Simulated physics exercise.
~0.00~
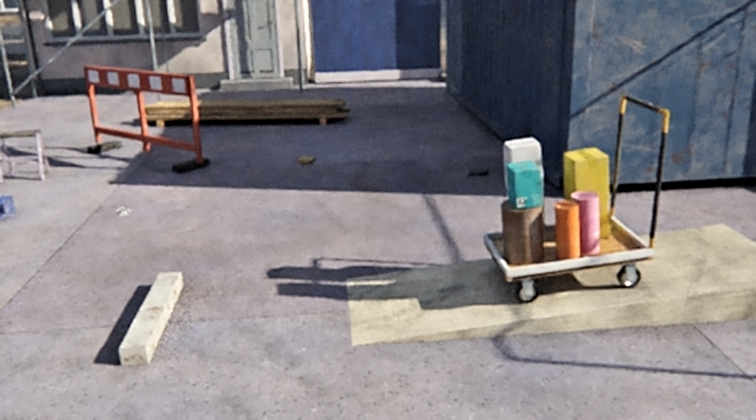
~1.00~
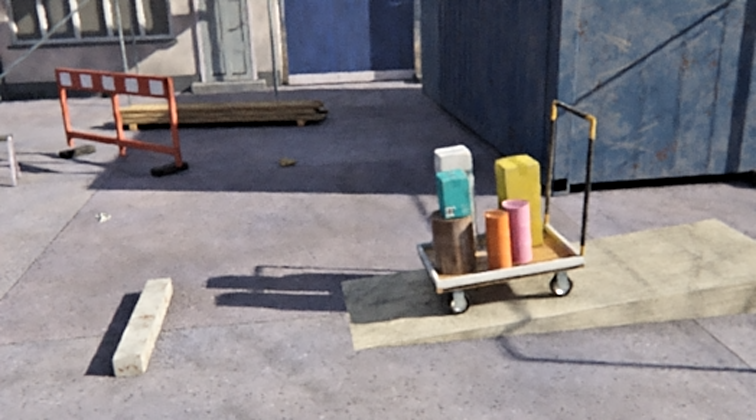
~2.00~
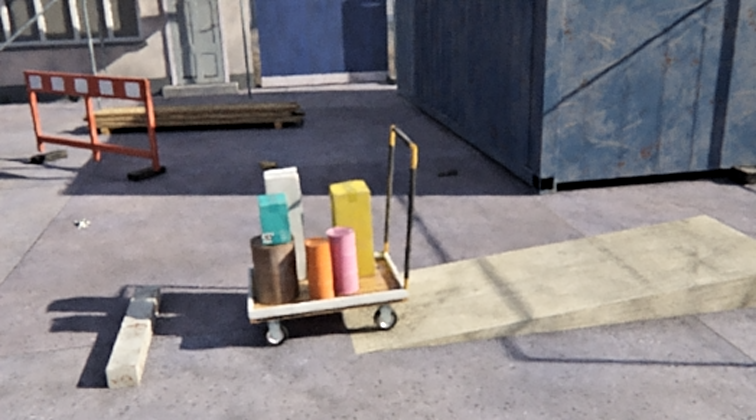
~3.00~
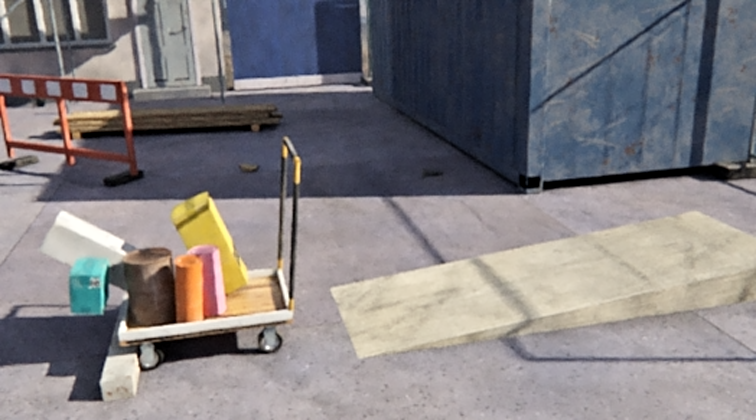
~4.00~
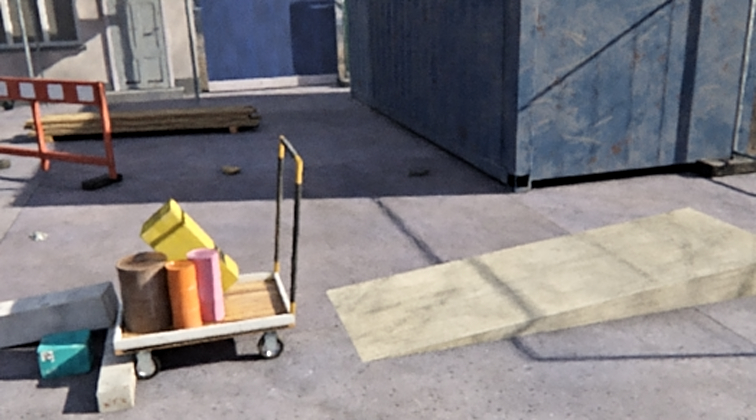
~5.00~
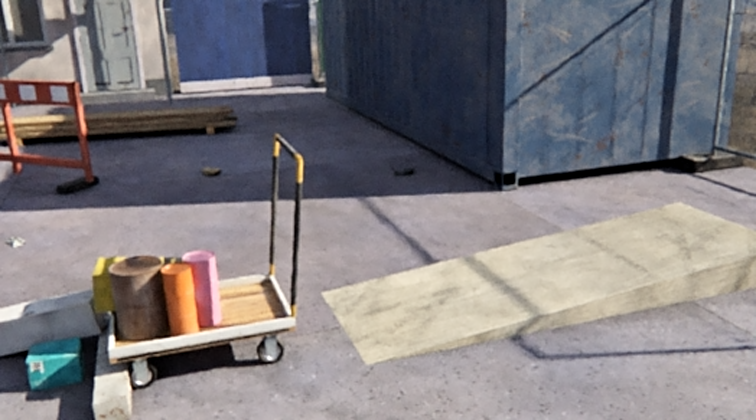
Sunlit yard with a loaded trolley rolling left down a ramp, hitting a kerb, spilling white and turquoise boxes, yellow box toppling aboard.
